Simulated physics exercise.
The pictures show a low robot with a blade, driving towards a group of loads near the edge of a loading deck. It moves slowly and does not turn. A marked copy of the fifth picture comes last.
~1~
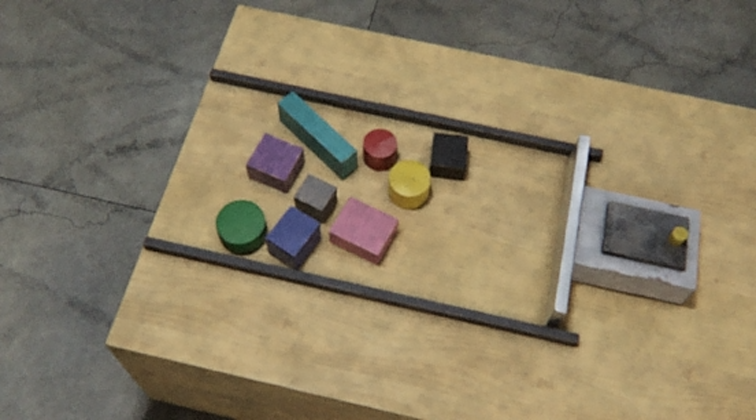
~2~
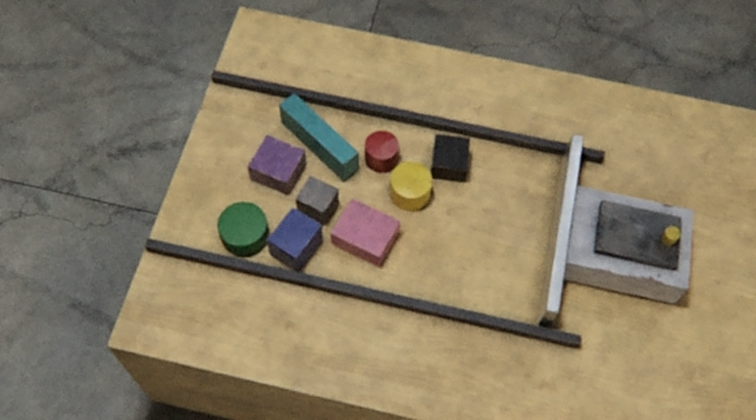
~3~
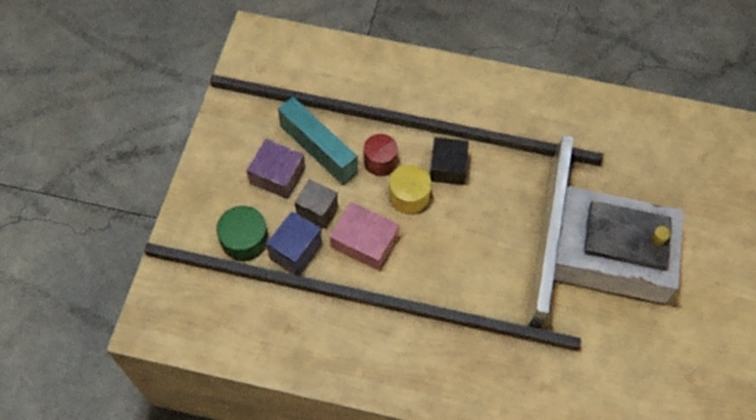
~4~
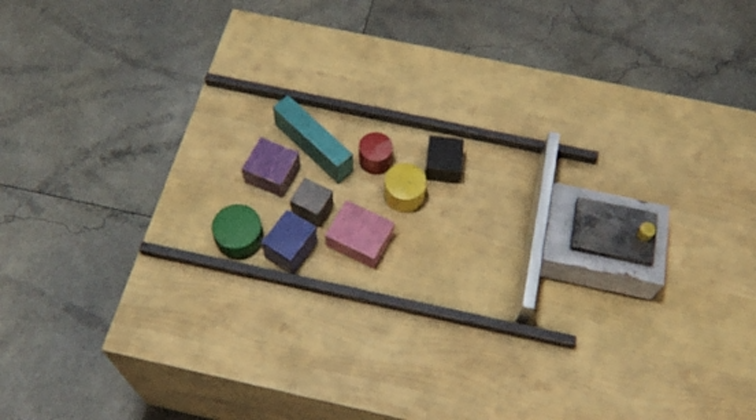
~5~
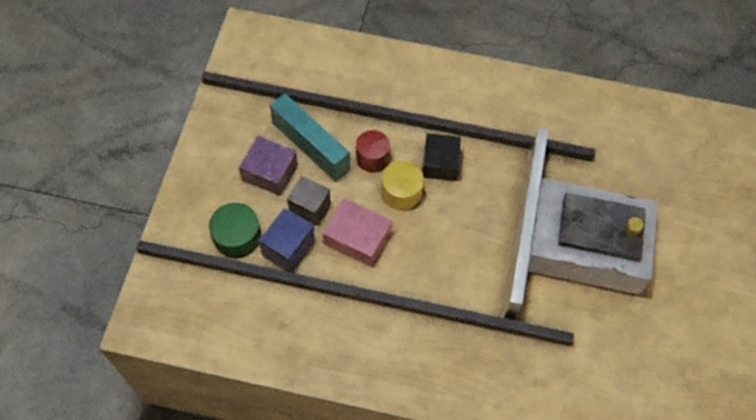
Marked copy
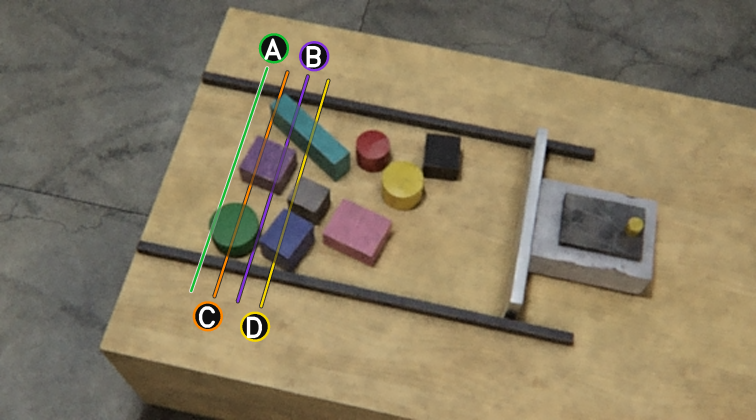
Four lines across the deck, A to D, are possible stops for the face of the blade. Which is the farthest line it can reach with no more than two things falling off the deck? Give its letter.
It should halt at C.
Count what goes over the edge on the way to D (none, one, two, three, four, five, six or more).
The count is none.
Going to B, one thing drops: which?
The green canister.
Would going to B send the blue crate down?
No.
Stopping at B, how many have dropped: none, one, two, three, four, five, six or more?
In all, one.
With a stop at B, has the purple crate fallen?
No.
On the marked copy, A at (232, 172); B at (275, 181); C at (253, 177); D at (297, 186).
Taking C. A third of the way, robot (494, 204); black crate (415, 151); green canister (235, 230).
Two thirds of the way, robot (394, 183); green canister (198, 222); purple crate (230, 161).
When it is over, robot (317, 167); purple crate over the edge; green canister over the edge; two fallen.
As for the rest, A drops five; B is within the limit but short; D is within the limit but short.
